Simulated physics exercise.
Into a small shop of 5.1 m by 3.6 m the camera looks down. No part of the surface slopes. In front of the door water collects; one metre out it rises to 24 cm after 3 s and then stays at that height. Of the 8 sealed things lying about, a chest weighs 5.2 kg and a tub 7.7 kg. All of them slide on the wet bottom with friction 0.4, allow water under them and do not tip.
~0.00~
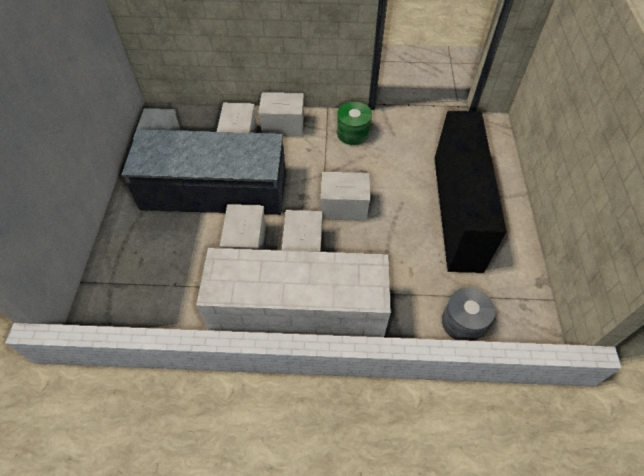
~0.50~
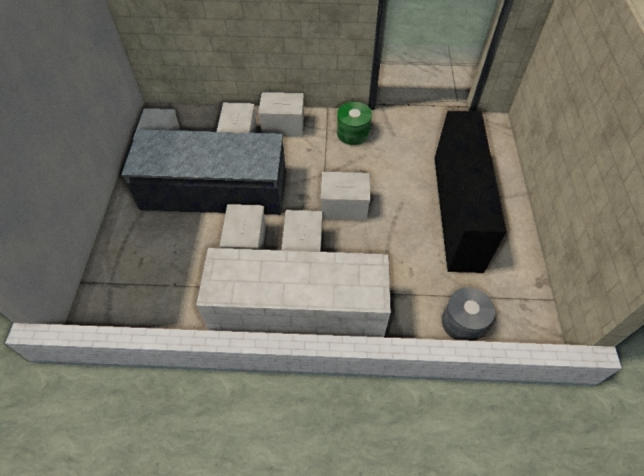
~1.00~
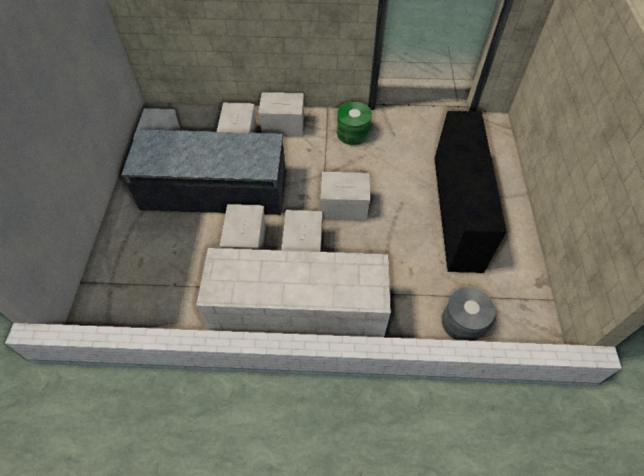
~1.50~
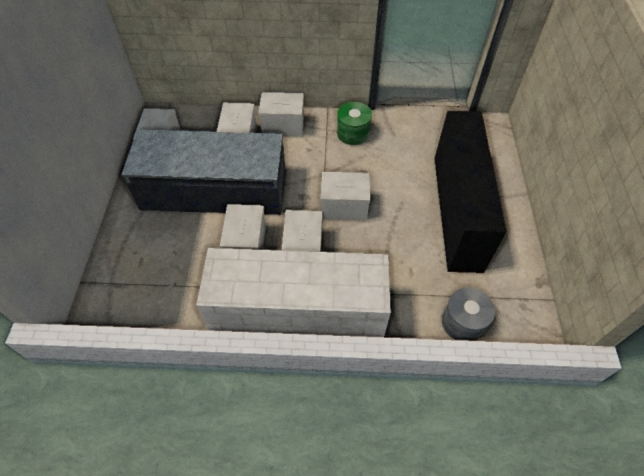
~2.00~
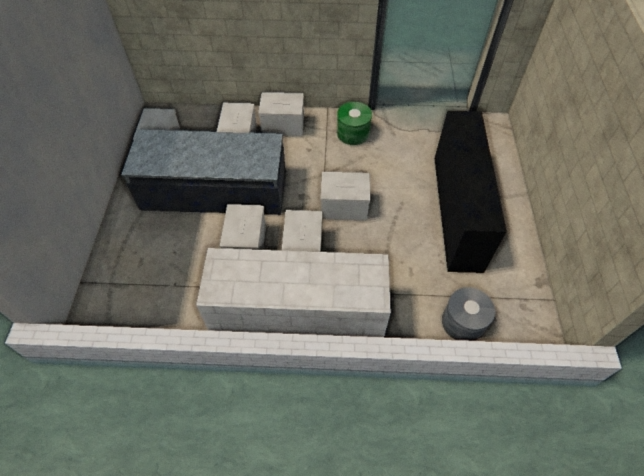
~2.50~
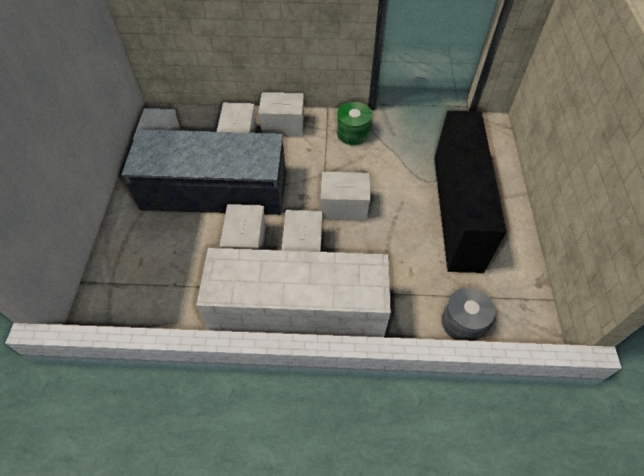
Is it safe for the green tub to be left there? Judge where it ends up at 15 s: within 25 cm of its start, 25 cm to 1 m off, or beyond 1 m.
Final distance: A quarter metre to a metre.
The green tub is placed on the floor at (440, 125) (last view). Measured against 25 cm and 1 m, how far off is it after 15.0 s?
What happens is it gets pushed a long way.
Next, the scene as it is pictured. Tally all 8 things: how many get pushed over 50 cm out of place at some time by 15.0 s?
The tally stands at 7.
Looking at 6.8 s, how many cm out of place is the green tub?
Roughly 20 cm.
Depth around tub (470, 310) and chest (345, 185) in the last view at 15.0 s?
Roughly 17 and 20 cm.
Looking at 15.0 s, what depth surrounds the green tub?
12 cm or so.
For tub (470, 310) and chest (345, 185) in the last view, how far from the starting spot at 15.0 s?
They sit 100 cm and 250 cm away, in the order given.
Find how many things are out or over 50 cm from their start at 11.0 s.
Result: 5.
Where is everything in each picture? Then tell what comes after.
In the first picture, the green tub at (355, 114) rests on the ground; water covers 0.0 m2; 0 of 8 have shifted.
In the second picture, the green tub at (355, 114), on the bottom; water covers 0.0 m2; 0 of 8 have shifted.
In the third picture, the green tub at (355, 114) rests on the ground; 0.0 m2 under water; 0 of 8 have shifted.
In the fourth picture, the green tub at (355, 114) rests on the ground; water covers 0.0 m2; 0 of 8 have shifted.
In the fifth picture, the green tub at (355, 114), on the bottom; 0.4 m2 under water; 0 of 8 have shifted.
In the sixth picture, the green tub at (355, 114), on the bottom; 1.2 m2 under water; 0 of 8 have shifted.
After 3.5 s the green tub is near (355, 114), 0.0 m from its start, aground; 0 afloat.
After 6.8 s the green tub is near (343, 114), 0.2 m from its start, aground; 4 afloat.
After 11.0 s the green tub is near (342, 114), 0.2 m from its start, aground; 7 afloat.
After 15.0 s the green tub is near (309, 104), 0.6 m from its start, afloat; 8 afloat.
